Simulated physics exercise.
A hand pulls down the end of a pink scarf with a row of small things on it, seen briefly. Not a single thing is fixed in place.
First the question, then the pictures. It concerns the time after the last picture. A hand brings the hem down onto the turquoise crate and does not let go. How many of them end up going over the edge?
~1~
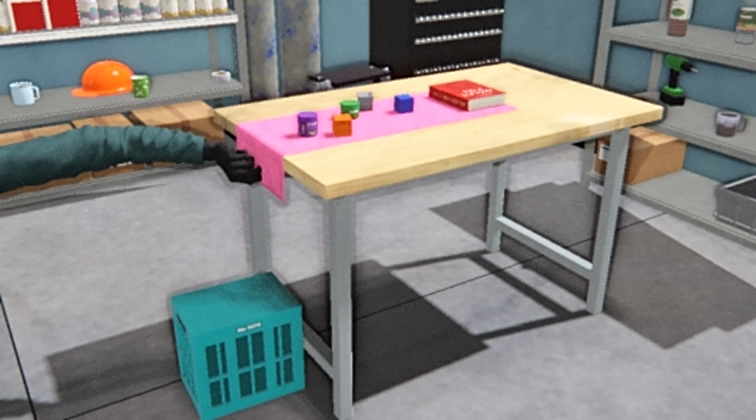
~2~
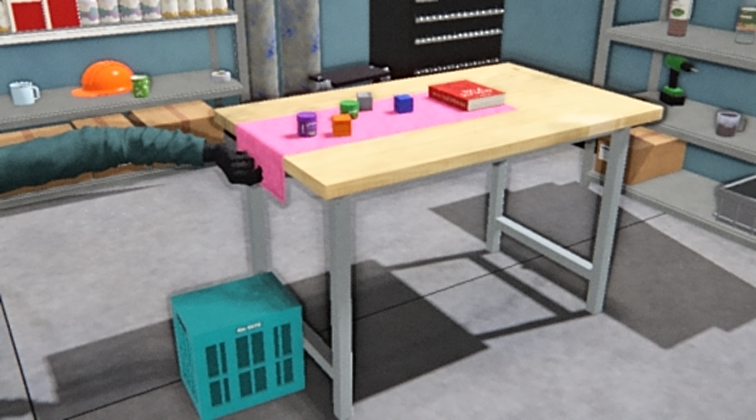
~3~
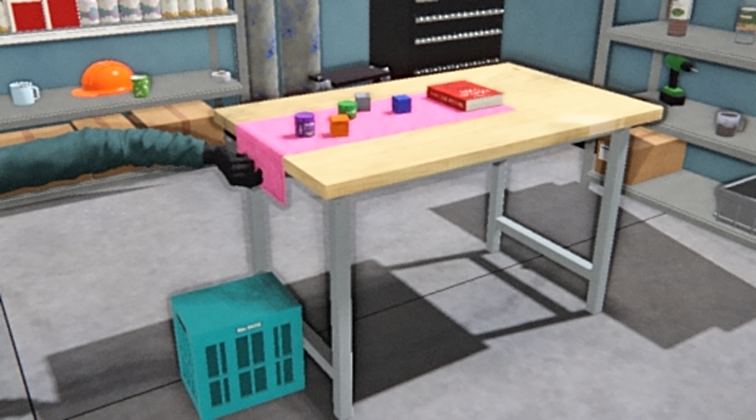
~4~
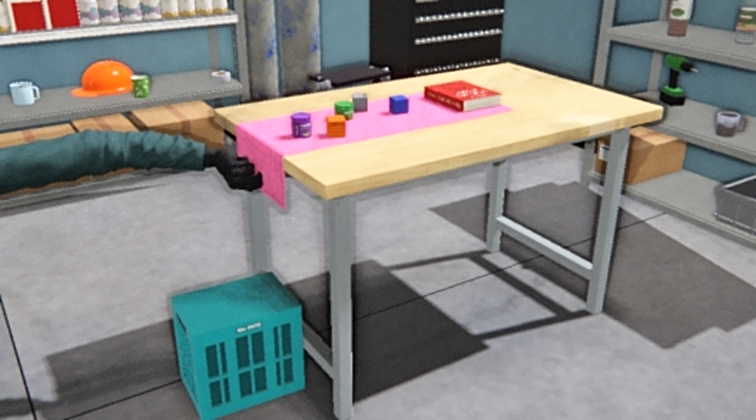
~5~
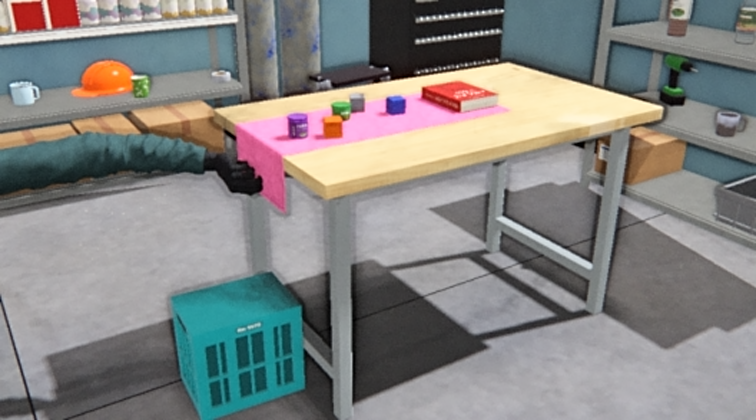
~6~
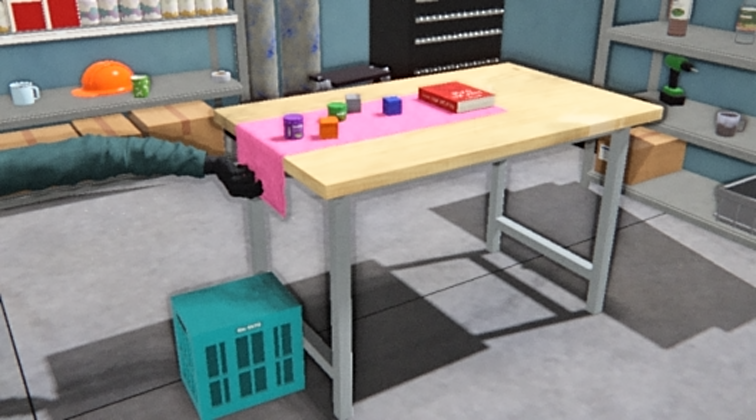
Tally: Three.
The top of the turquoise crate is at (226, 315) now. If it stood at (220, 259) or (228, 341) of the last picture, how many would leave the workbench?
Count: 1, then 4.
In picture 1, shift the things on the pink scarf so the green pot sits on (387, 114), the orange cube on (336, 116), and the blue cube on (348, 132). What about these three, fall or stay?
Green pot: Still on; orange cube: Off; blue cube: Off.
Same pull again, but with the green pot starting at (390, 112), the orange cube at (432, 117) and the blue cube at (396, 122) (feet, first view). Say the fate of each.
Note: Green pot kept on top; orange cube kept on top; blue cube kept on top.
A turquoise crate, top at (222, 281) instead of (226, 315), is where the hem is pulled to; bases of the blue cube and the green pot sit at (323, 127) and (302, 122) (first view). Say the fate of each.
Blue cube is gone, green pot is gone.
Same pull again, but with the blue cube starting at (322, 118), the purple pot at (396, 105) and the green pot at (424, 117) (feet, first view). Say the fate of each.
Blue cube: Gone off. Purple pot: Still up. Green pot: Still up.
Early on, hem near (263, 248); purple pot gone.
Midway, hem near (264, 282); purple pot and orange cube gone.
Finally, hem on the crate; purple pot, orange cube and green pot gone. The workbench loses three.
